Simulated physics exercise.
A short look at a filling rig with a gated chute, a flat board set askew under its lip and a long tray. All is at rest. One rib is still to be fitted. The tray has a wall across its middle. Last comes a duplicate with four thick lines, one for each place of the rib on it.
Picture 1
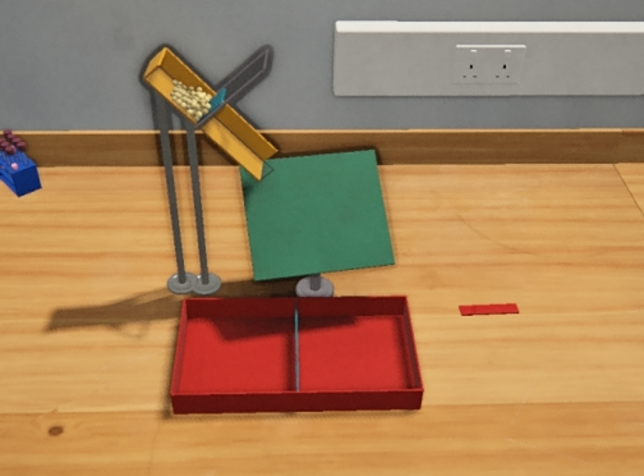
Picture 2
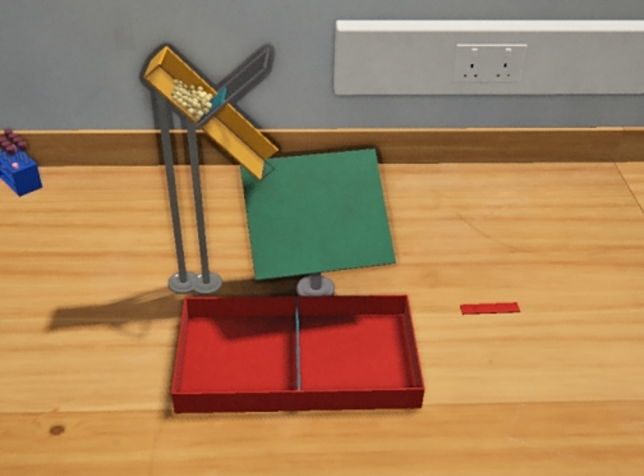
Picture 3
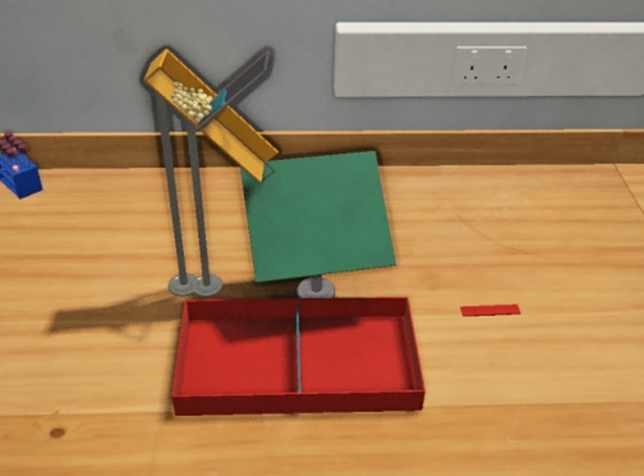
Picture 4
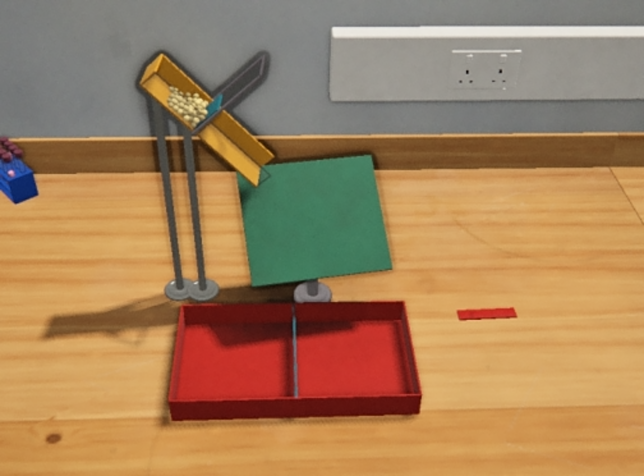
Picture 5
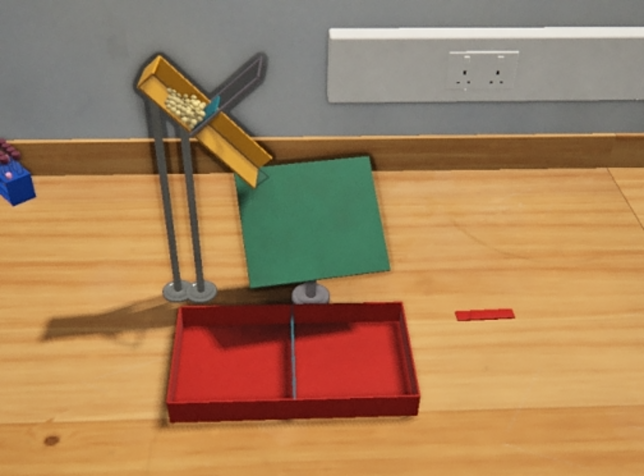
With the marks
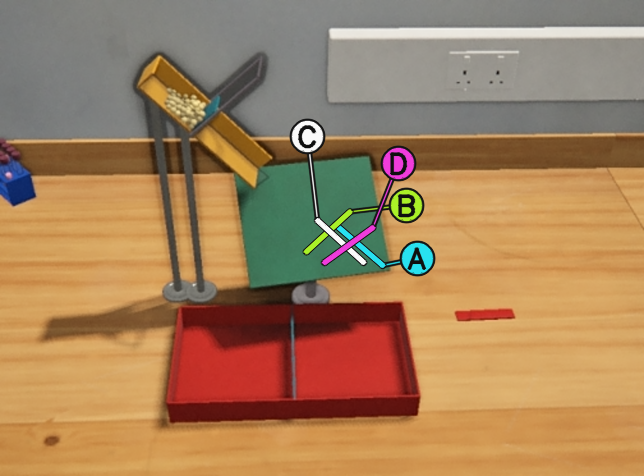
Pale beans resting behind a gate in a sloping yellow chute, above a tilted green board and a divided red tray.
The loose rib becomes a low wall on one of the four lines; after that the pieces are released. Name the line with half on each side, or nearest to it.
Best: B.
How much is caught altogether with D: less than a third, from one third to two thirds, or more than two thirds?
It is more than two thirds.
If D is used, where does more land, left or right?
The right half.
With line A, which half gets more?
The right half.
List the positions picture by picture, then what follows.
In the first picture, load behind the gate near (192, 98), soya beans; lip of the chute near (261, 172), sloping fairly steeply.
In the second picture, middle of the board near (317, 212), tilted fairly steeply; middle of its low edge near (327, 271); of its high edge near (308, 155).
In the third picture, front corners of the tray near (173, 396) and (425, 391); front end of its middle wall near (300, 393); gate still shut near (220, 101).
In the fourth picture, middle of the load near (189, 104); lip near (258, 177).
In the fifth picture, middle of the load near (187, 106); lip near (256, 179).
On the marked copy, line A from (335, 224) to (382, 265); line B from (350, 211) to (306, 251); line C from (317, 220) to (363, 262); line D from (372, 227) to (324, 262).
With A, of what is caught, none at all in the left half, the whole lot in the right.
With B, of what is caught, close to two thirds in the left half, close to a third in the right.
With C, of what is caught, none at all in the left half, the whole lot in the right.
With D, of what is caught, only a few in the left half, all but a few in the right.
